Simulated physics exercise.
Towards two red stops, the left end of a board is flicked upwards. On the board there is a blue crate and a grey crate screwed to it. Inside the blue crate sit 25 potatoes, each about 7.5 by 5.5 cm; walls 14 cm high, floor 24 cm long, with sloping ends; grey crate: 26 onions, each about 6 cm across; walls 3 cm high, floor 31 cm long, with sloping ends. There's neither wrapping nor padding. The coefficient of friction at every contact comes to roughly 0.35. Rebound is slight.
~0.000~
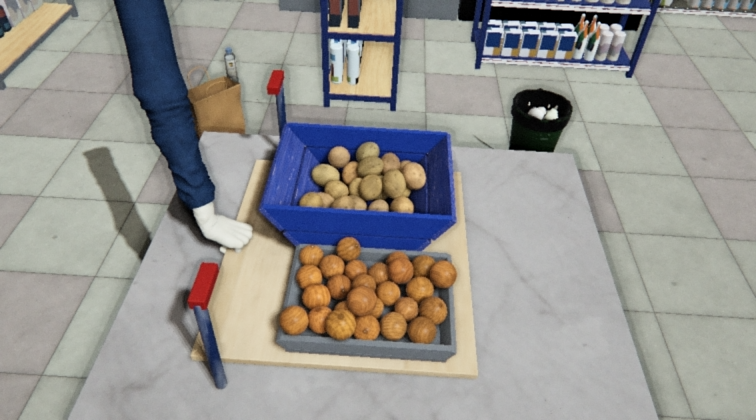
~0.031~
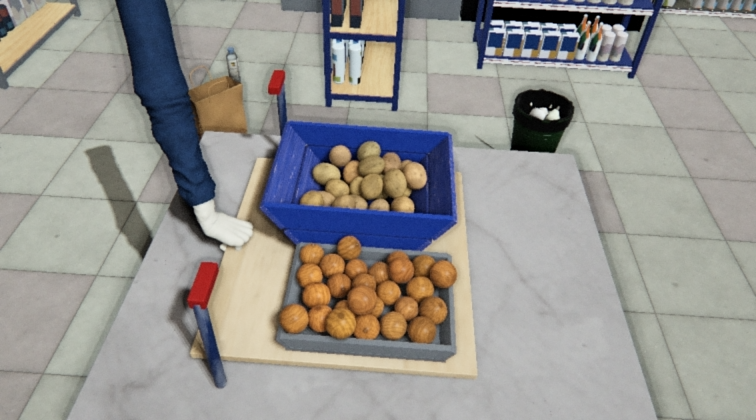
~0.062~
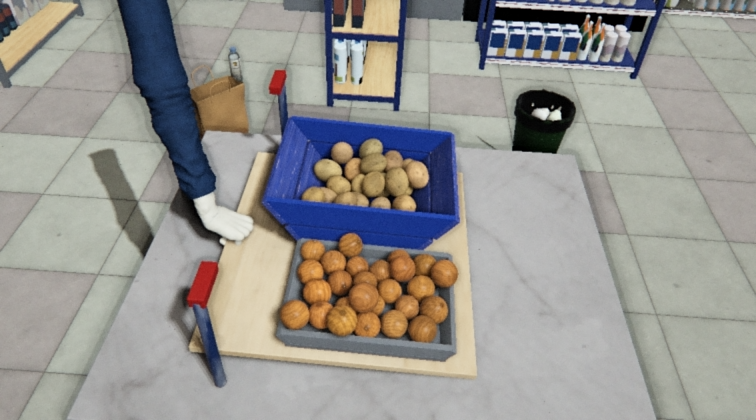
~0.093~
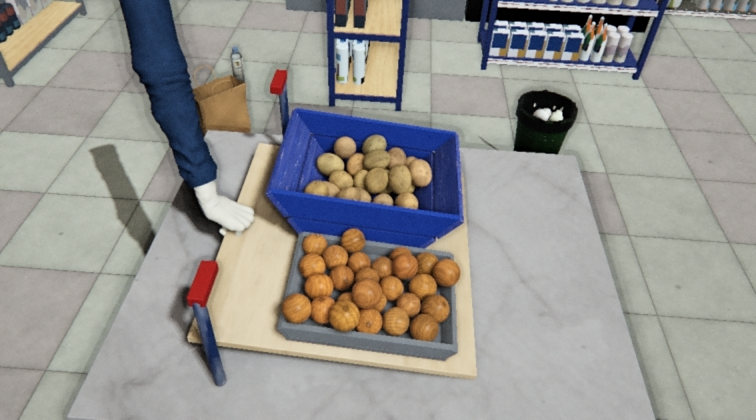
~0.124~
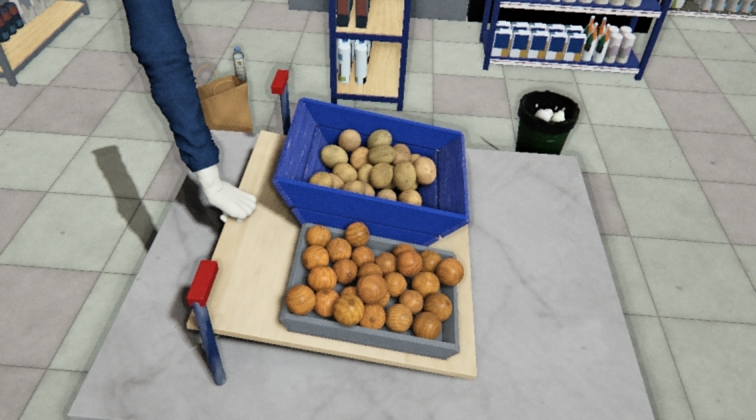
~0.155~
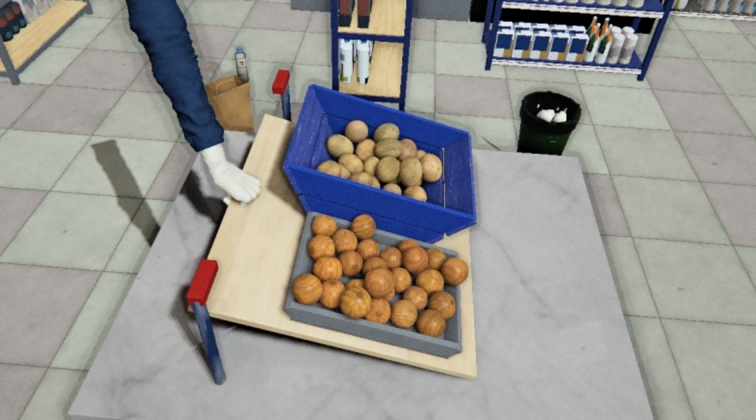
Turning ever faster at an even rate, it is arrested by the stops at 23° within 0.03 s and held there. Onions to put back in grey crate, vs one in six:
More.
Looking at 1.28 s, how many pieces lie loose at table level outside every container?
Count: Around 6.
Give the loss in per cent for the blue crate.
Blue crate - about 0 per cent.
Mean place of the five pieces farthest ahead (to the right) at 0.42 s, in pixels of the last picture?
I'd put their middle close to (470, 257).
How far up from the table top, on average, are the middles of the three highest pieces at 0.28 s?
30 cm.
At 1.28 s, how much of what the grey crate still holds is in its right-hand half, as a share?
100 per cent or so.
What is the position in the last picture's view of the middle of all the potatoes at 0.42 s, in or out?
At about (419, 164).
After 0.18 s, the lift is arrested.
After 0.28 s, tilt 23°; blue crate 25 in, 0 out and grey crate 25 in, 1 out.
After 0.42 s, tilt 23°; blue crate 25 in, 0 out and grey crate 25 in, 1 out.
After 0.68 s, tilt 23°; blue crate 25 in, 0 out and grey crate 19 in, 7 out.
Final count (at 1.28 s), blue crate 25 in, 0 out and grey crate 15 in, 11 out. Asked share, 11 of 26, 42 per cent.
